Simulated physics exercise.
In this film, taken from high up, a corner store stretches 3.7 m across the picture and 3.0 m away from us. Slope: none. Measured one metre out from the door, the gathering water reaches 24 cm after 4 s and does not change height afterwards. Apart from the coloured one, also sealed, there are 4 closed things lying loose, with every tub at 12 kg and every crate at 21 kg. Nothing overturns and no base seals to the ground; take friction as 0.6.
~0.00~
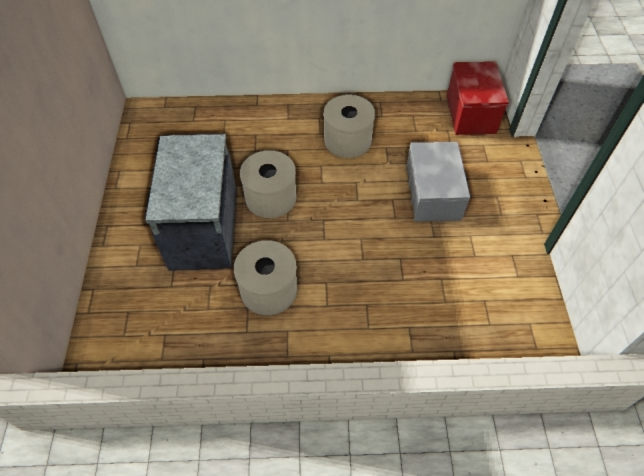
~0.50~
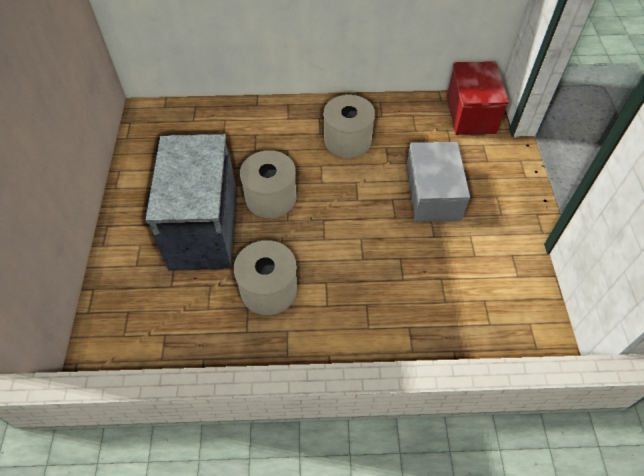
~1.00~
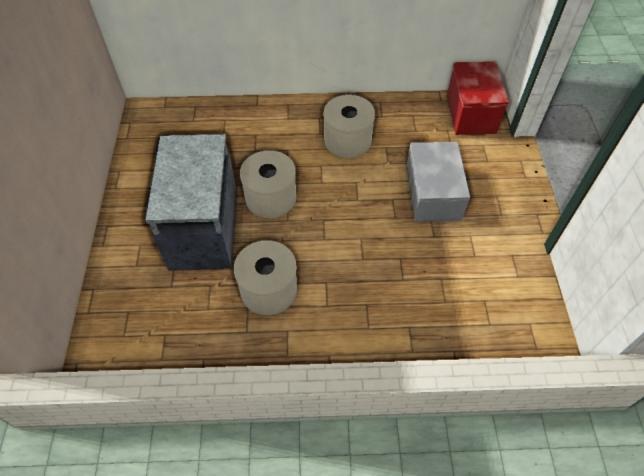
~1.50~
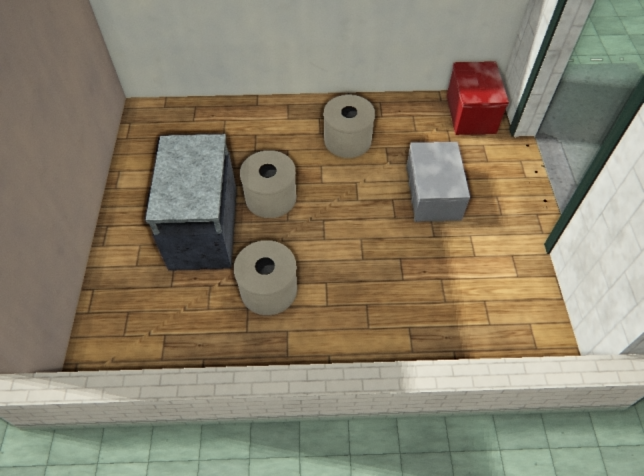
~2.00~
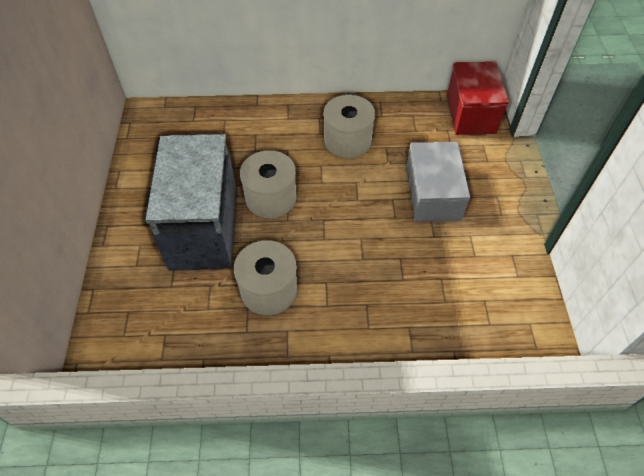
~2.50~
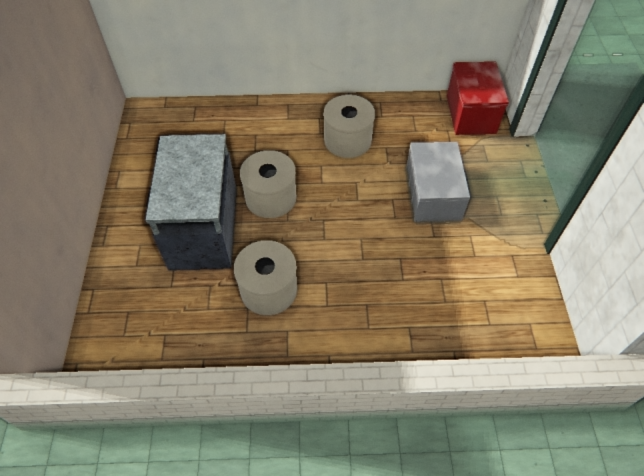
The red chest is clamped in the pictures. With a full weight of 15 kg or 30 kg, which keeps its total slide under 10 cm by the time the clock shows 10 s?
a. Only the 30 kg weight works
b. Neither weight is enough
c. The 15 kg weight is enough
Only the 30 kg weight works (a).
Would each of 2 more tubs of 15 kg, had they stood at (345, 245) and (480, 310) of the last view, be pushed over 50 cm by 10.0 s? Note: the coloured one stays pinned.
Respectively, exceeded and not exceeded.
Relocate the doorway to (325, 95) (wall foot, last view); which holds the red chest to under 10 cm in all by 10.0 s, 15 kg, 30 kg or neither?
In that case both options fail.
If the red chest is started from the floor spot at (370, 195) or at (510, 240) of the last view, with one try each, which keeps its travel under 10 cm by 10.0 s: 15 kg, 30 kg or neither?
Note, in order: None OK; none OK.
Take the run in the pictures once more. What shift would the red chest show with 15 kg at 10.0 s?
About 10 cm off its spot.
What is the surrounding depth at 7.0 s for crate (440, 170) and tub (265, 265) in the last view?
Close to 10 and 6 centimetres.
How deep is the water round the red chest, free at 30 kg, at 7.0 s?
Close to 7 cm deep.
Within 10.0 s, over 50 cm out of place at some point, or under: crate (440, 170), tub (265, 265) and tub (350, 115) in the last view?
Beyond, beyond, beyond.
After 3.5 s the red chest would be 0 cm from its start with 15 kg and 0 cm from its start with 30 kg; 2 cm of water round it then.
After 4.5 s the red chest would be 0 cm from its start with 15 kg and 0 cm from its start with 30 kg; 3 cm of water round it then.
After 7.0 s the red chest would be 14 cm from its start with 15 kg and 0 cm from its start with 30 kg; 7 cm of water round it then.
After 10.0 s the red chest would be 12 cm from its start with 15 kg and 0 cm from its start with 30 kg; 11 cm of water round it then.
